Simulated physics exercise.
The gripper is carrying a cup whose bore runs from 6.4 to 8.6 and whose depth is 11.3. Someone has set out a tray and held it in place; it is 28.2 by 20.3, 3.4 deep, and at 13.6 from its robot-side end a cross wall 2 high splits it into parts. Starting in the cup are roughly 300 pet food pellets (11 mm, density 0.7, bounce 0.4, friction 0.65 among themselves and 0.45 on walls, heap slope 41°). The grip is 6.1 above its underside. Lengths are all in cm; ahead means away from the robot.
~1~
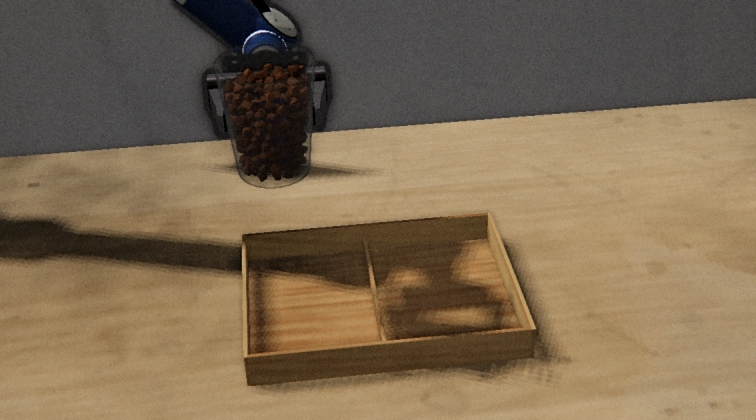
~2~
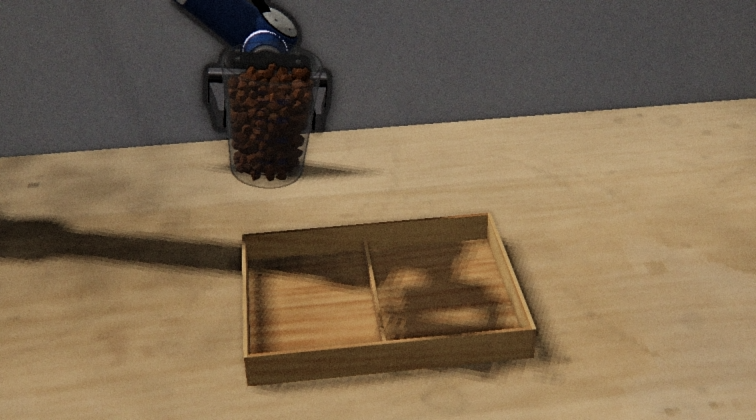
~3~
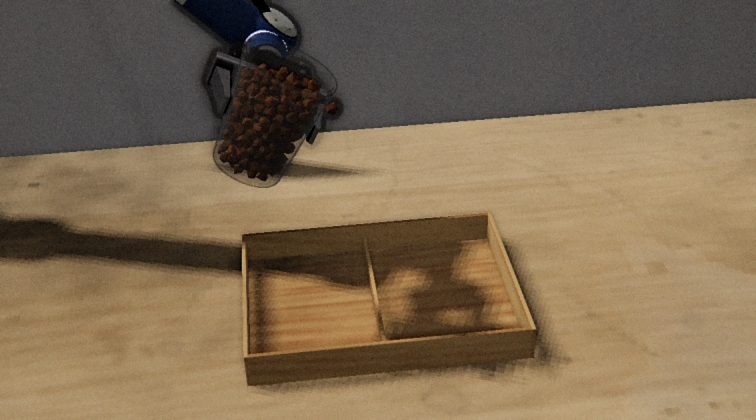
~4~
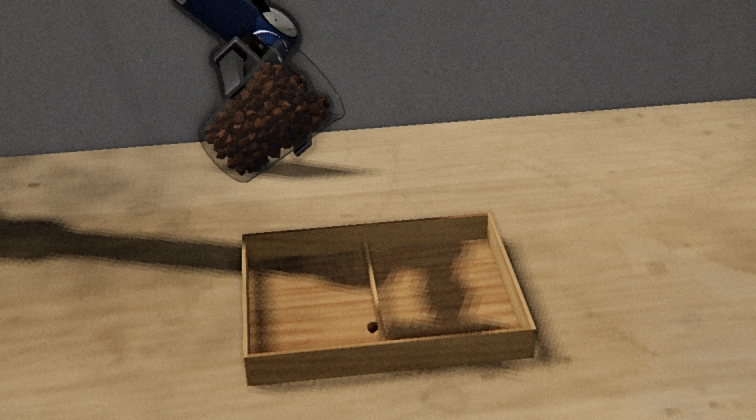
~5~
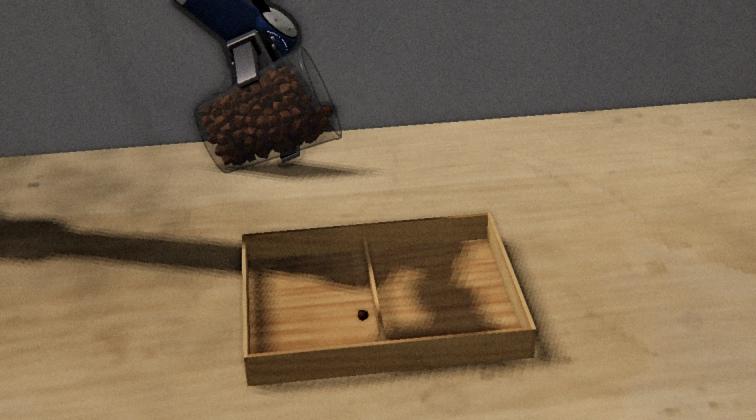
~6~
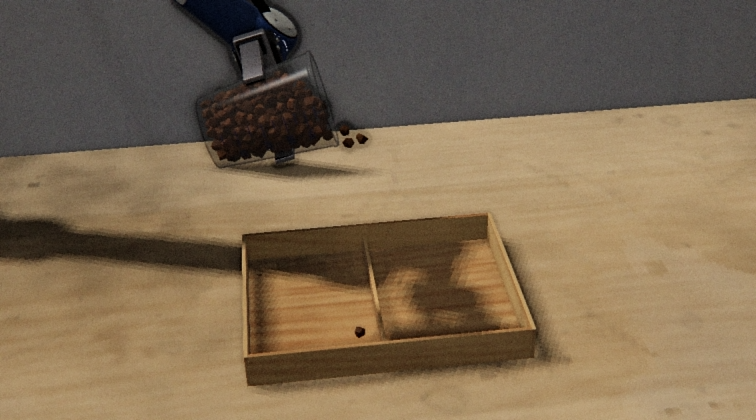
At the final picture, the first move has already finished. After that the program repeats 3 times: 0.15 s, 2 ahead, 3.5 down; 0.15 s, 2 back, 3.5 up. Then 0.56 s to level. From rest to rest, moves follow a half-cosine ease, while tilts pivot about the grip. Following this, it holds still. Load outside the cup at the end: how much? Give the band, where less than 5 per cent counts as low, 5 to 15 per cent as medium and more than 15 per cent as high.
Medium.
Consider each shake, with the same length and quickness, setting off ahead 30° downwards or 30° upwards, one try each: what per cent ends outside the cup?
You'd get about 15 per cent with the first setting and about 50 per cent with the second.
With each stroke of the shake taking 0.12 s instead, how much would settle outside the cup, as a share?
Estimate: Close to 10 percent.
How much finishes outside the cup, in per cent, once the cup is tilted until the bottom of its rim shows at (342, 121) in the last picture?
Roughly 0 per cent.
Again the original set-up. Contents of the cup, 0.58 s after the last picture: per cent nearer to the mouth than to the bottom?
Near 50 %.
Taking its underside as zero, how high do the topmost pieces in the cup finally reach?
Height at rest: Approx. 11.5 cm.
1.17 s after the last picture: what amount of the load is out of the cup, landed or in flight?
10 %.
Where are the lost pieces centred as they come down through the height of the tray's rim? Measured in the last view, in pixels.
Near (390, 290).
Then, 0.58 s later, tilted 76° forward, highest piece 27 above the table; 280 in the cup, 11 in the far-side part, 4 in the robot-side part, 5 in flight or on a rim.
Then, 1.17 s later, tilted 41° forward, highest piece 27 above the table; 274 in the cup, 17 in the far-side part, 8 in the robot-side part, 1 on the table or floor.
Then, 1.66 s later, level, highest piece 30 above the table; 274 in the cup, 17 in the far-side part, 8 in the robot-side part, 1 on the table or floor.
Then, 2.71 s later, level, highest piece 29 above the table; 274 in the cup, 17 in the far-side part, 8 in the robot-side part, 1 on the table or floor.
At rest, 274 in the cup, 17 in the far-side part, 8 in the robot-side part, 1 on the table or floor. That is 9 % outside the cup.
